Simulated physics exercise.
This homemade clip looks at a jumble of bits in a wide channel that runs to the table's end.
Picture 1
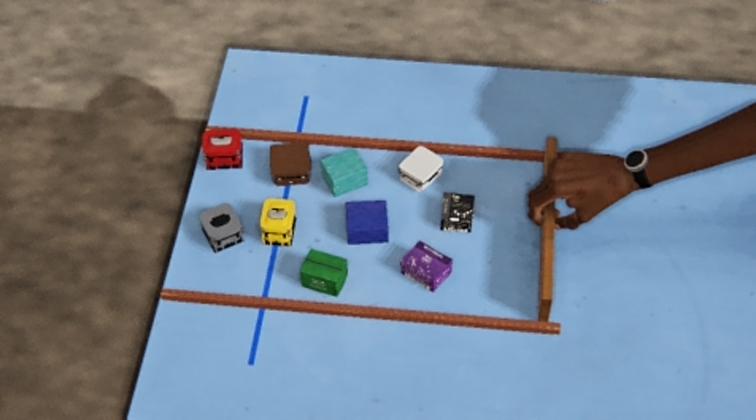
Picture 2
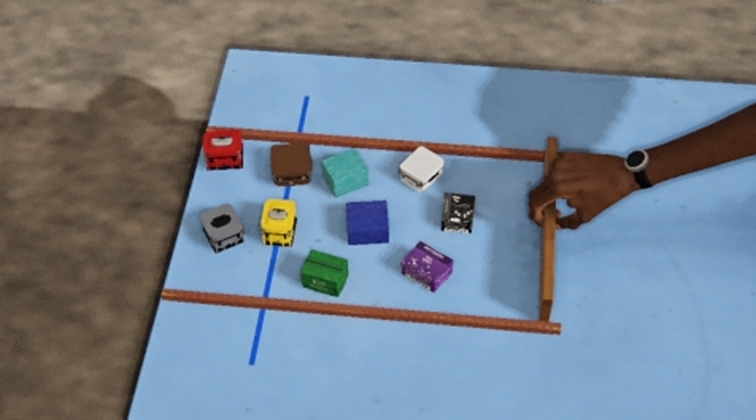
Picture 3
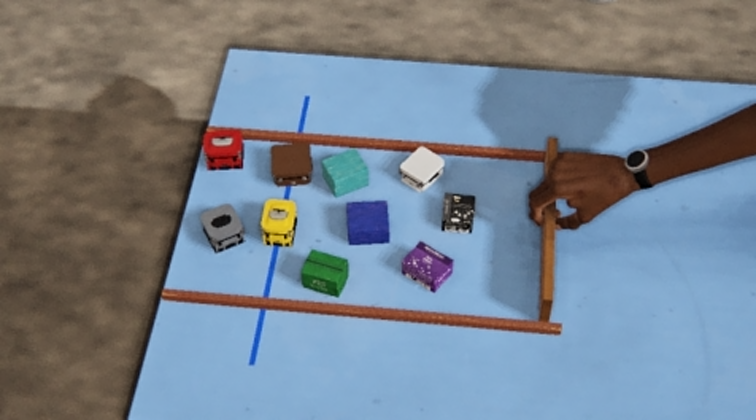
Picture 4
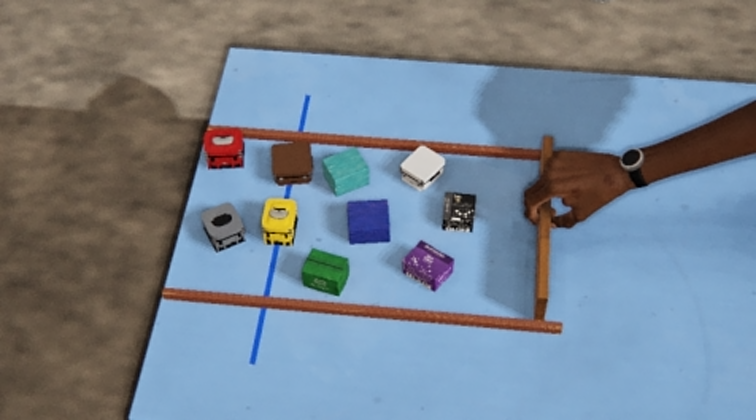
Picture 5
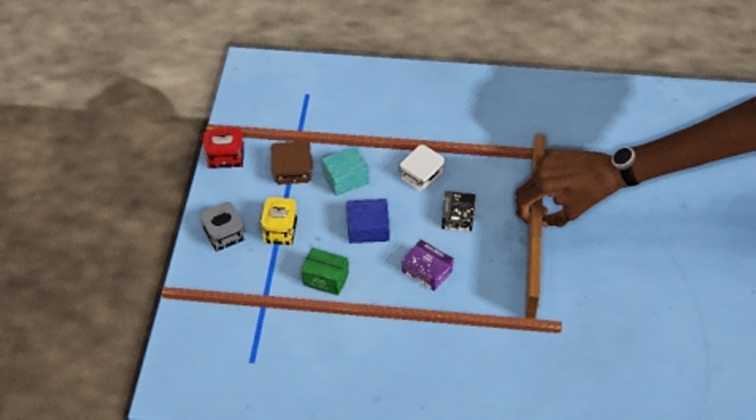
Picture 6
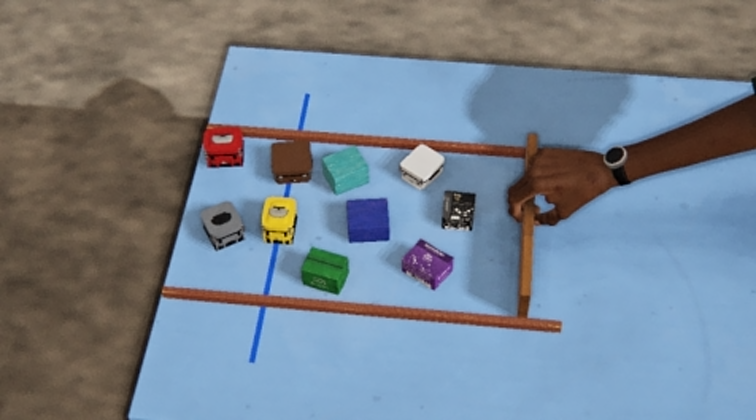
A hand wearing a watch held a wooden board upright at the right end of a channel of scattered colourful blocks and cases, then slid it slightly left while the pieces stayed put.
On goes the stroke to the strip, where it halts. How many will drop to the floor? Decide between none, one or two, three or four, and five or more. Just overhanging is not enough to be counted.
Decision: One or two.
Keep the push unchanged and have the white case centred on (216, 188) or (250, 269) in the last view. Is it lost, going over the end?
Spot by spot, it stays put and then it stays put.
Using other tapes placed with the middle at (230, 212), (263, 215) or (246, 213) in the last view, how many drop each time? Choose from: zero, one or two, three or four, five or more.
In turn: At least five, three to four, three to four.
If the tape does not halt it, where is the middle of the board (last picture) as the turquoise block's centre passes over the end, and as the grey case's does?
Middle: Roughly (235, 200); roughly (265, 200).
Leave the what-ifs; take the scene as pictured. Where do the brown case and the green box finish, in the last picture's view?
In the last picture the brown case sits at (208, 152) while the green box sits at (209, 265).
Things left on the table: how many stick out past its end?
The overhang total is 2.
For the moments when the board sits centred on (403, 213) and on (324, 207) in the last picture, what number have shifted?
The first number is 4, the next one 9.
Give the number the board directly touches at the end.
The number is 4.
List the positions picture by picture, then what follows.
The first picture shows red case (223, 149); grey case (222, 228); brown case (291, 165); board (548, 227); tape (281, 218).
The second picture shows grey case (222, 228); turquoise block (345, 173).
The third picture shows brown case (292, 166); blue block (368, 223).
The fourth picture shows red case (225, 149); green box (326, 272).
The fifth picture shows grey case (223, 226); purple box (427, 265).
The sixth picture shows red case (224, 147); grey case (223, 226); brown case (292, 163); board (527, 223); tape (282, 216).
Early on, none off yet; red case at rest near (224, 147); grey case at rest near (223, 226); brown case at rest near (292, 163).
A while later, none off yet; red case travelled a little near (204, 143); grey case at rest near (222, 226); brown case travelled about its own width near (240, 155).
Finally, the number that fall off is one or two; lost, red case.
